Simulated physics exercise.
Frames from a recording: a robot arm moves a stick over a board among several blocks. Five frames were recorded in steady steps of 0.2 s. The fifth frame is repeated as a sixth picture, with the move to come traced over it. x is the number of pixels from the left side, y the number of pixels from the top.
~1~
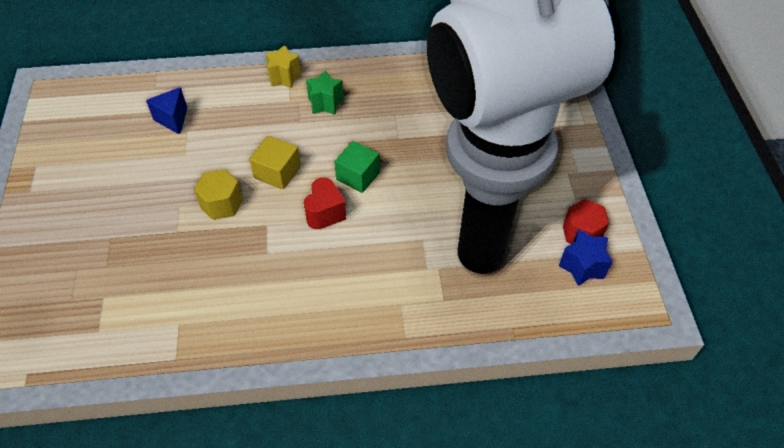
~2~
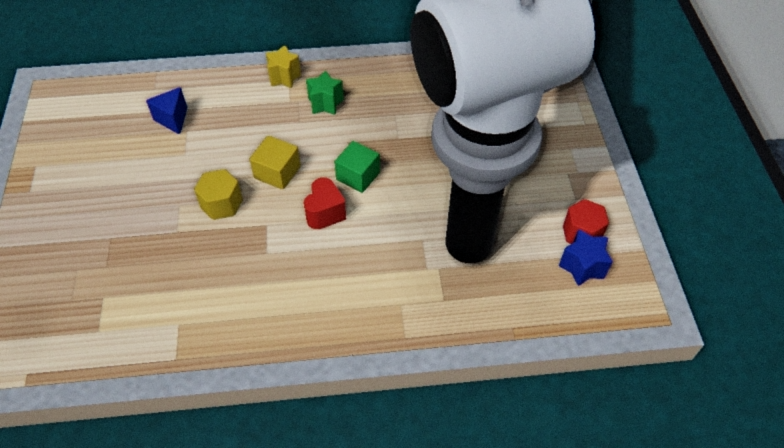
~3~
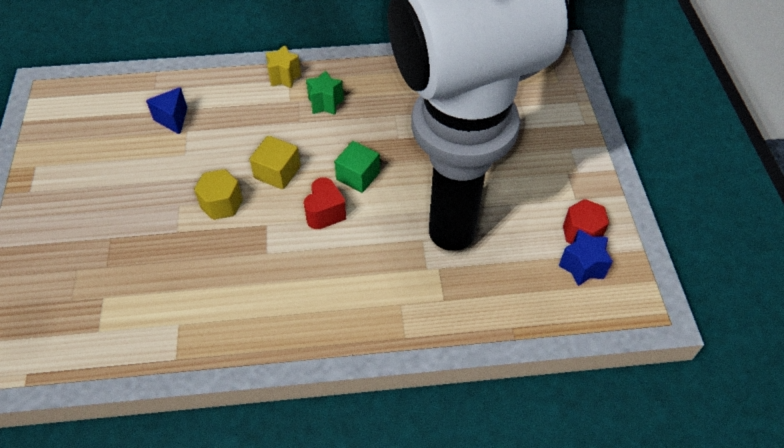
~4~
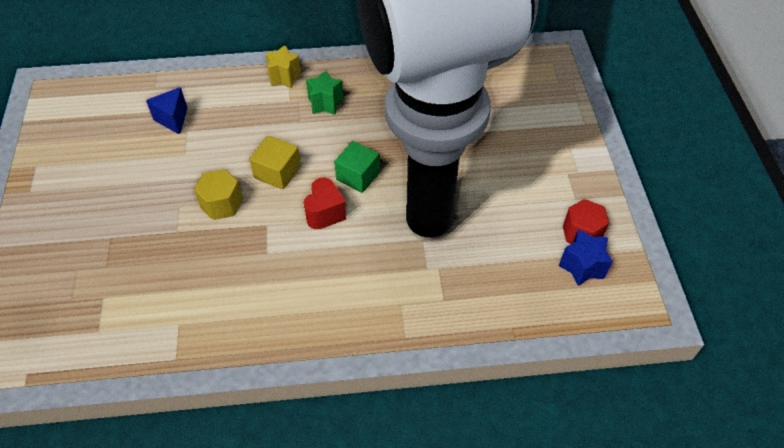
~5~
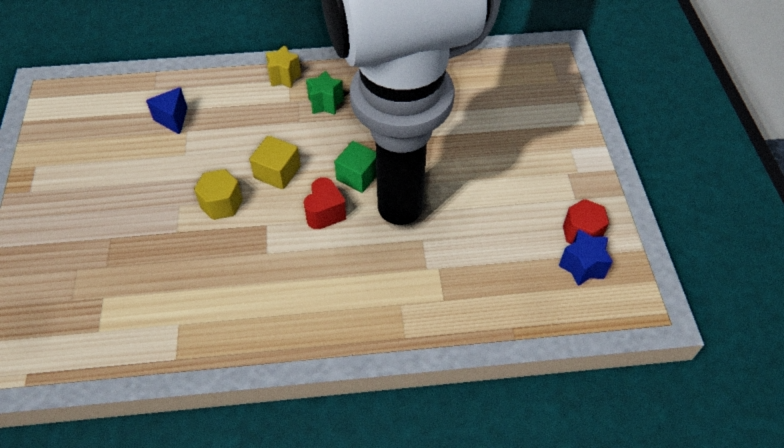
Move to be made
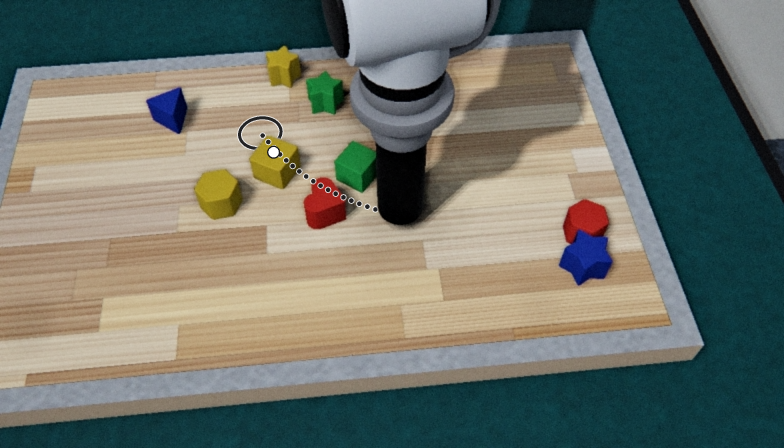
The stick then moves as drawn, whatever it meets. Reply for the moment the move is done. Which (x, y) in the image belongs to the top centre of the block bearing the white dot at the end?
Expect it around (227, 138).
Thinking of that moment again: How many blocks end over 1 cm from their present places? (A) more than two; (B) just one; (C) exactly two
My pick is A.
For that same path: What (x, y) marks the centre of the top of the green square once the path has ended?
The answer is (342, 141).
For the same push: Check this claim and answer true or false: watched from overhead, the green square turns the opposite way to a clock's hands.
Verdict: False.
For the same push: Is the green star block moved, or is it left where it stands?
The green star block will stay where it stands.
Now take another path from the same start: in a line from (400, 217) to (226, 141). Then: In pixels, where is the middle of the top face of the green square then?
About (342, 140).
The drawn path runs from (400, 217) via (342, 197) and (295, 168), ending at (260, 133); the dot is on the yellow square.
What follows on the original path. One third of the way, stick at (341, 187); red heart-shaped block at (307, 196), turned 10° anticlockwise; green square at (346, 147), turned 55° clockwise.
Two thirds of the way, stick at (293, 158); yellow square at (251, 144), turned 25° anticlockwise; red heart-shaped block at (302, 197), turned 25° anticlockwise; green square at (342, 141), turned 90° clockwise.
At the end, stick at (258, 123); yellow square at (227, 138), turned 60° anticlockwise; red heart-shaped block at (302, 197), turned 25° anticlockwise; green star block not moved; green square at (342, 141), turned 90° clockwise.
